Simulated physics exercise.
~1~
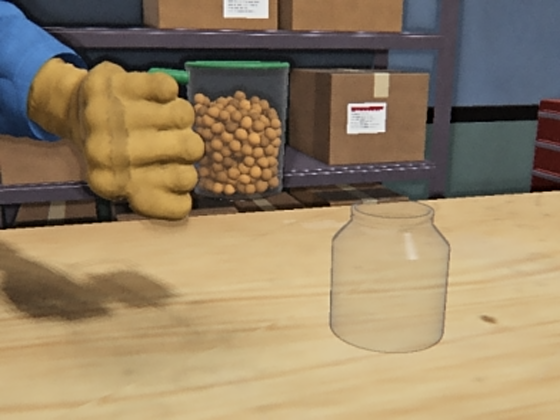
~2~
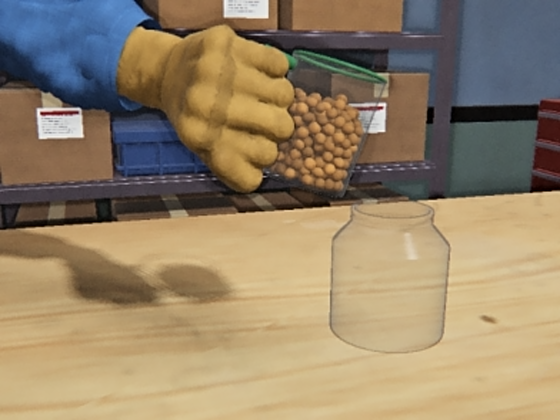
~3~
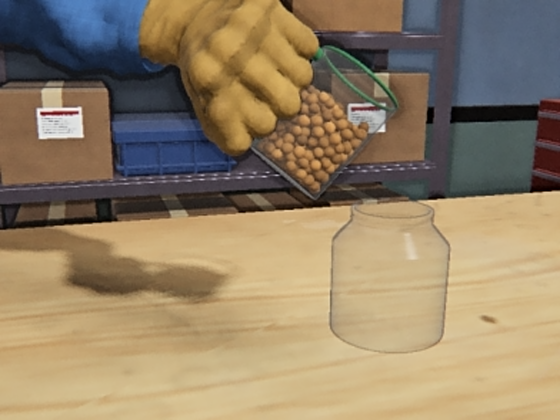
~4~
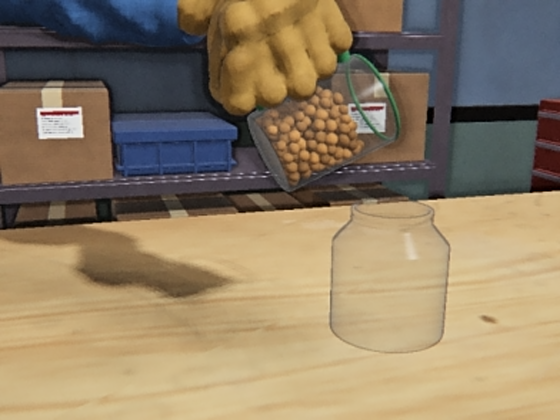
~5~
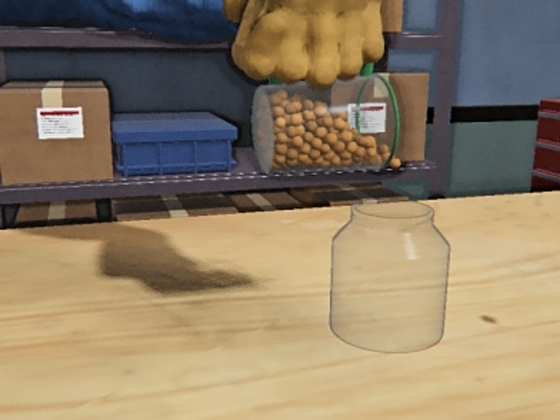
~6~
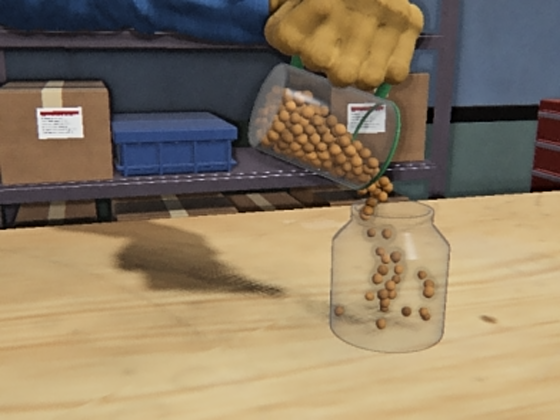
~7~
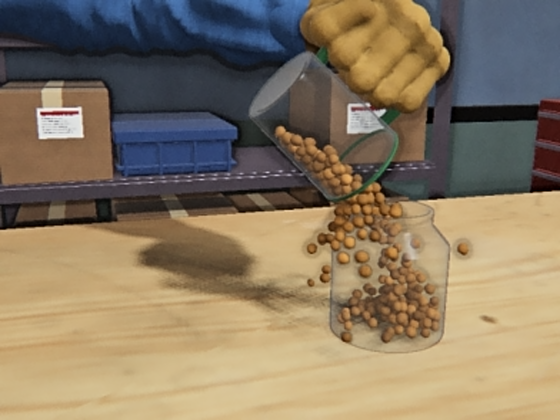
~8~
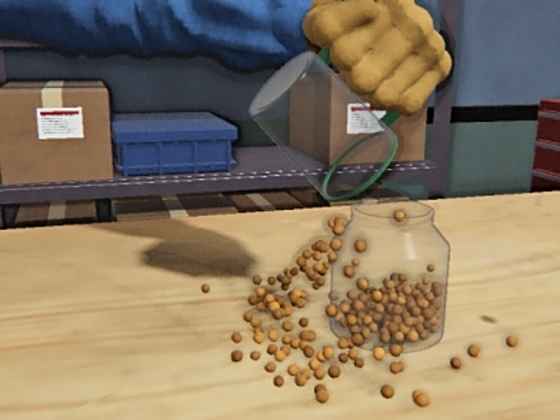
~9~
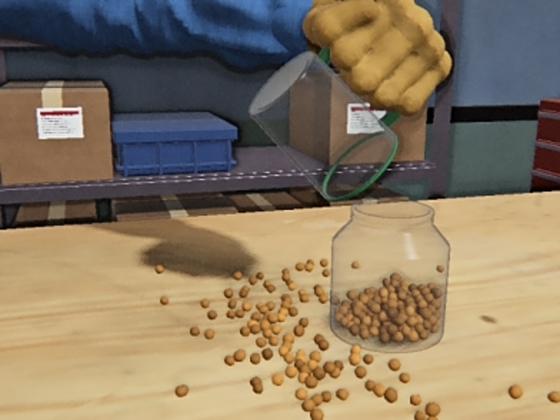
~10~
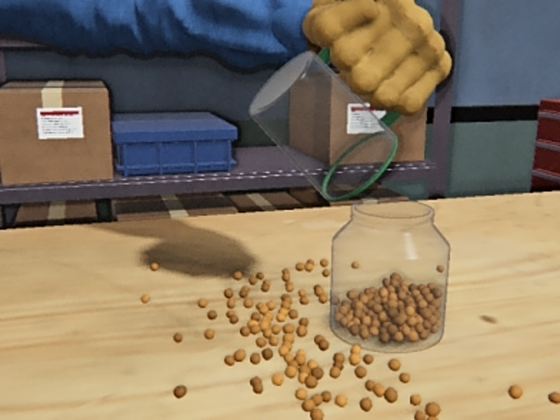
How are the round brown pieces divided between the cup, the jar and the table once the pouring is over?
Most of them end up in the jar, while some lie spilt on the table around it. The tipped cup looks empty, with few if any left inside.
